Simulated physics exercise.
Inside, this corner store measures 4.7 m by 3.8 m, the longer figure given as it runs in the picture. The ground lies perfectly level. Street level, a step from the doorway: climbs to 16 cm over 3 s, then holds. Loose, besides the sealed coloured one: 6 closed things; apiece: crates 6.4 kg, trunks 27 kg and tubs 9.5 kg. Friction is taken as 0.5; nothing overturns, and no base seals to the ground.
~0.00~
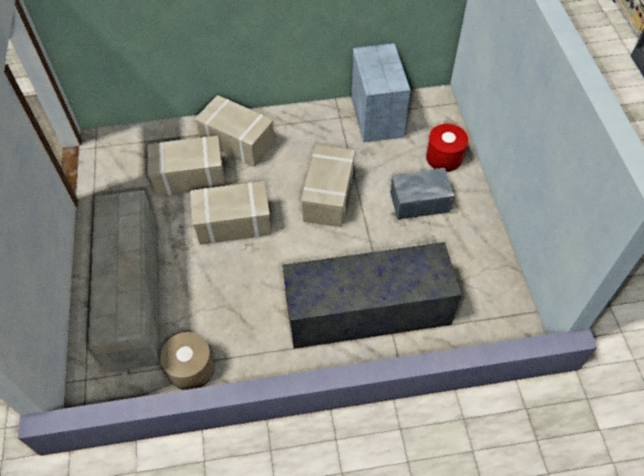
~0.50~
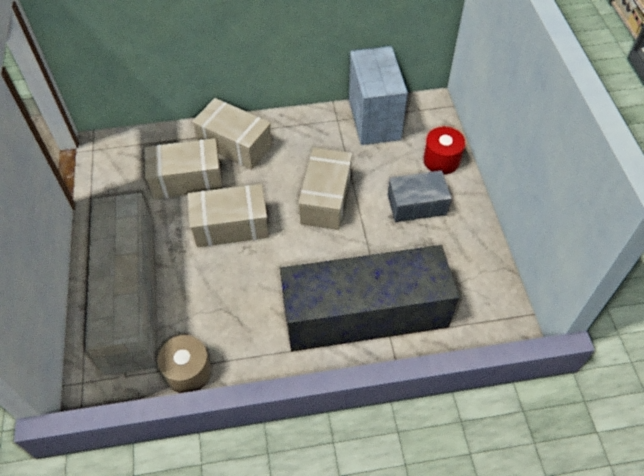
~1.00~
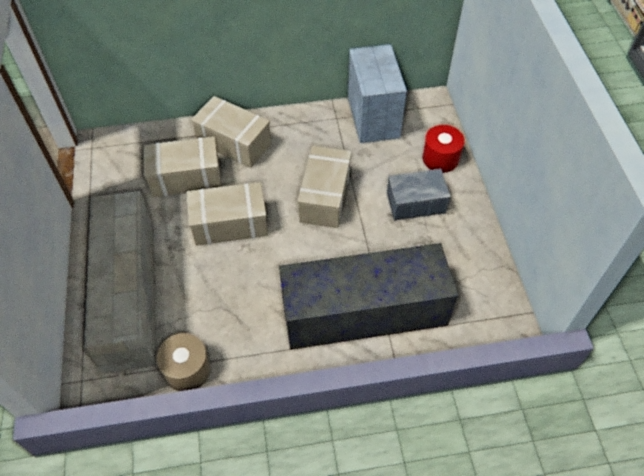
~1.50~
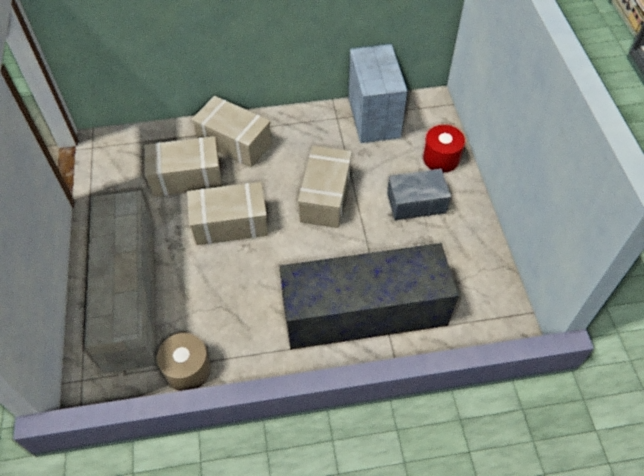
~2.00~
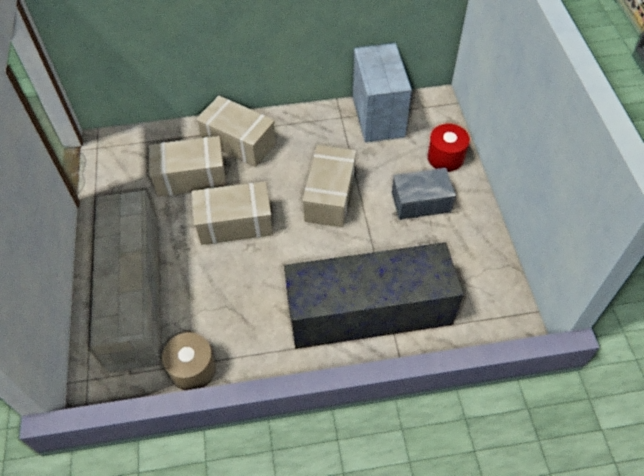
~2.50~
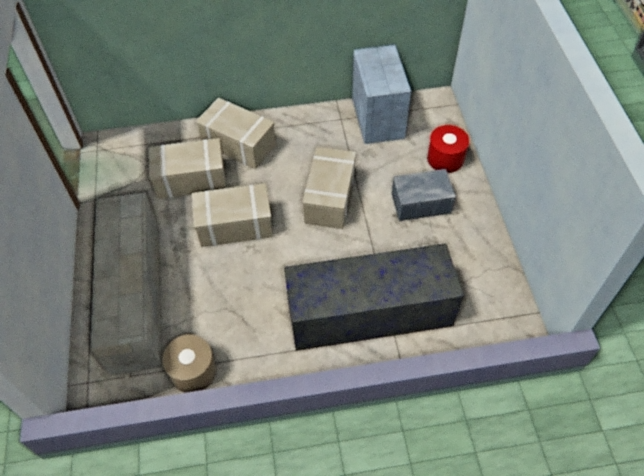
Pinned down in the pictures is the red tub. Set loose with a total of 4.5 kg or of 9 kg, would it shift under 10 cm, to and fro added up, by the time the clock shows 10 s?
The smaller ballast works.
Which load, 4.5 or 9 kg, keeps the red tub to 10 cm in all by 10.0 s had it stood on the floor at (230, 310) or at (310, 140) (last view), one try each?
Log: Try 1 the heavier pick is required; try 2 neither pick works.
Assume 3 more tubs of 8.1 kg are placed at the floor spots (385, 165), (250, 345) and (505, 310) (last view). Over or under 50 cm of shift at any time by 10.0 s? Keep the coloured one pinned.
In that order: Under, less, under.
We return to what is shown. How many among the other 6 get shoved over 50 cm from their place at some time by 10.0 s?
By my count, 2.
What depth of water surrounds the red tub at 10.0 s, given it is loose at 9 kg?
2 cm, roughly.
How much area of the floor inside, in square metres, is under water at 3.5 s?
At that time the wet patch spans about 2.0 m2.
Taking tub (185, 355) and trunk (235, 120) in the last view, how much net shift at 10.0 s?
The first is 0 cm from its start, the second 120 cm.
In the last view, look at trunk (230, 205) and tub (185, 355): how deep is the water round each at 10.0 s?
Roughly 5 and 4 cm.
After 3.5 s the red tub would be 0 cm from its start with 4.5 kg and 0 cm from its start with 9 kg; 0 cm of water round it then.
After 4.5 s the red tub would be 0 cm from its start with 4.5 kg and 0 cm from its start with 9 kg; 0 cm of water round it then.
After 7.0 s the red tub would be 0 cm from its start with 4.5 kg and 0 cm from its start with 9 kg; 0 cm of water round it then.
After 10.0 s the red tub would be 5 cm from its start with 4.5 kg and 0 cm from its start with 9 kg; 2 cm of water round it then.
